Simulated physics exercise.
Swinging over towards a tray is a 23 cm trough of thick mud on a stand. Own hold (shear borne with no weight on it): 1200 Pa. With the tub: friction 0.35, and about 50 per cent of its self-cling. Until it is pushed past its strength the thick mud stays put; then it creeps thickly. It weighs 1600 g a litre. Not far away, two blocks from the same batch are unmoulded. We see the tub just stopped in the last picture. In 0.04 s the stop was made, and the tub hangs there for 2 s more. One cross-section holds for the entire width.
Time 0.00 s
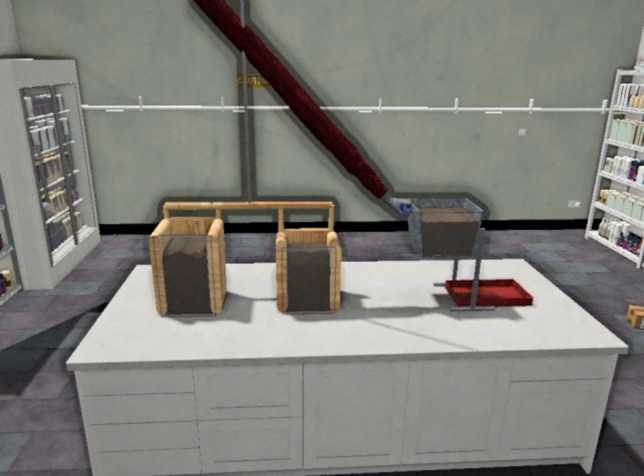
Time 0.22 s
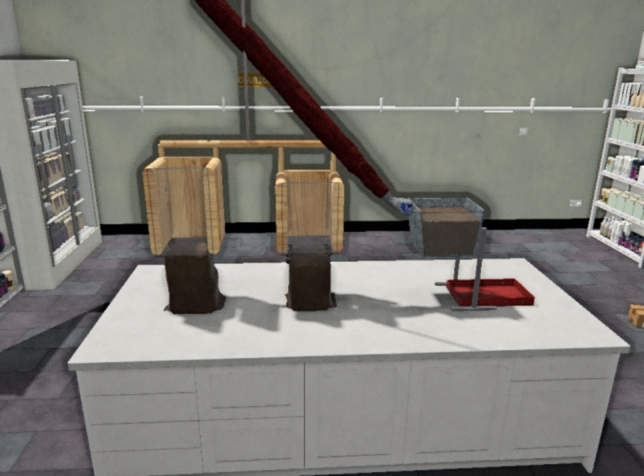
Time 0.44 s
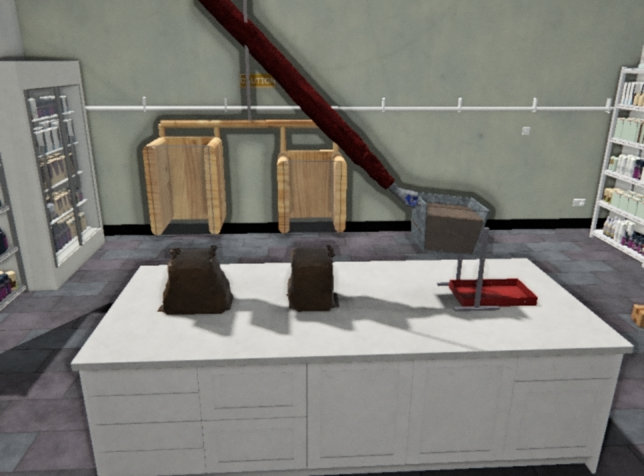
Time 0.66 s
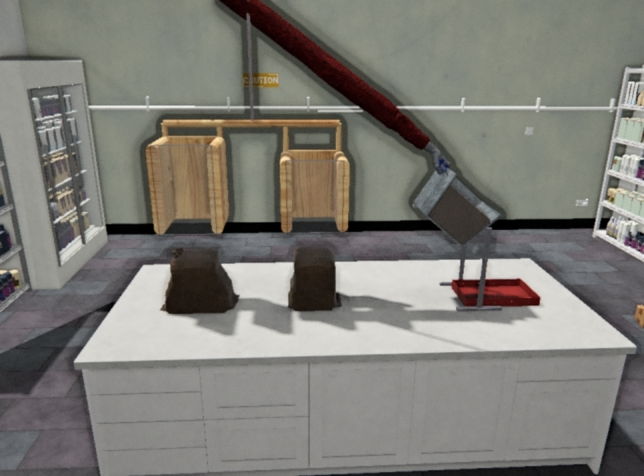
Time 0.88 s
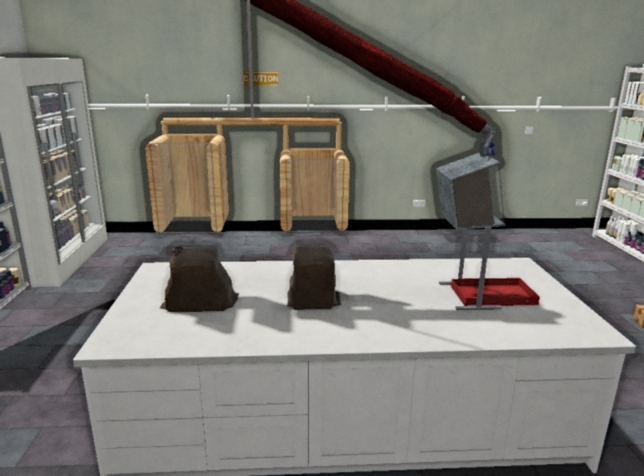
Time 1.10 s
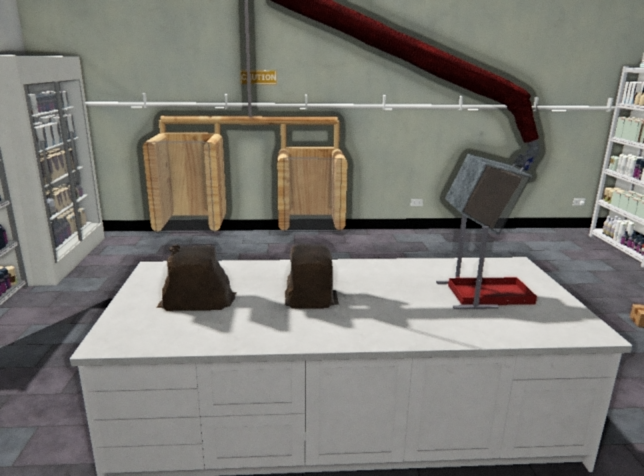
In a room with shelves along the walls, wooden moulds lift off two dark blocks on a white counter, the left block slumping slightly, then a dark red arm swings right, tilting a grey tub of brown mud over a red tray.
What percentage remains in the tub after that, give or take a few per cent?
0 %.
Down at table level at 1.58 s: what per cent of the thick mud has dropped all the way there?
At that moment, near 95 % is down.
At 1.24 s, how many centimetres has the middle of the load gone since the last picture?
10 cm.
By 1.24 s, the tub is at 112 degrees and holds 72 %.
By 1.41 s, the tub is at 112 degrees and holds 1 %.
By 1.58 s, the tub is at 112 degrees and holds 0 %.
By 1.75 s, the tub is at 112 degrees and holds 0 %.
By 3.10 s, at the end, the tub is at 112 degrees and holds 0 %.
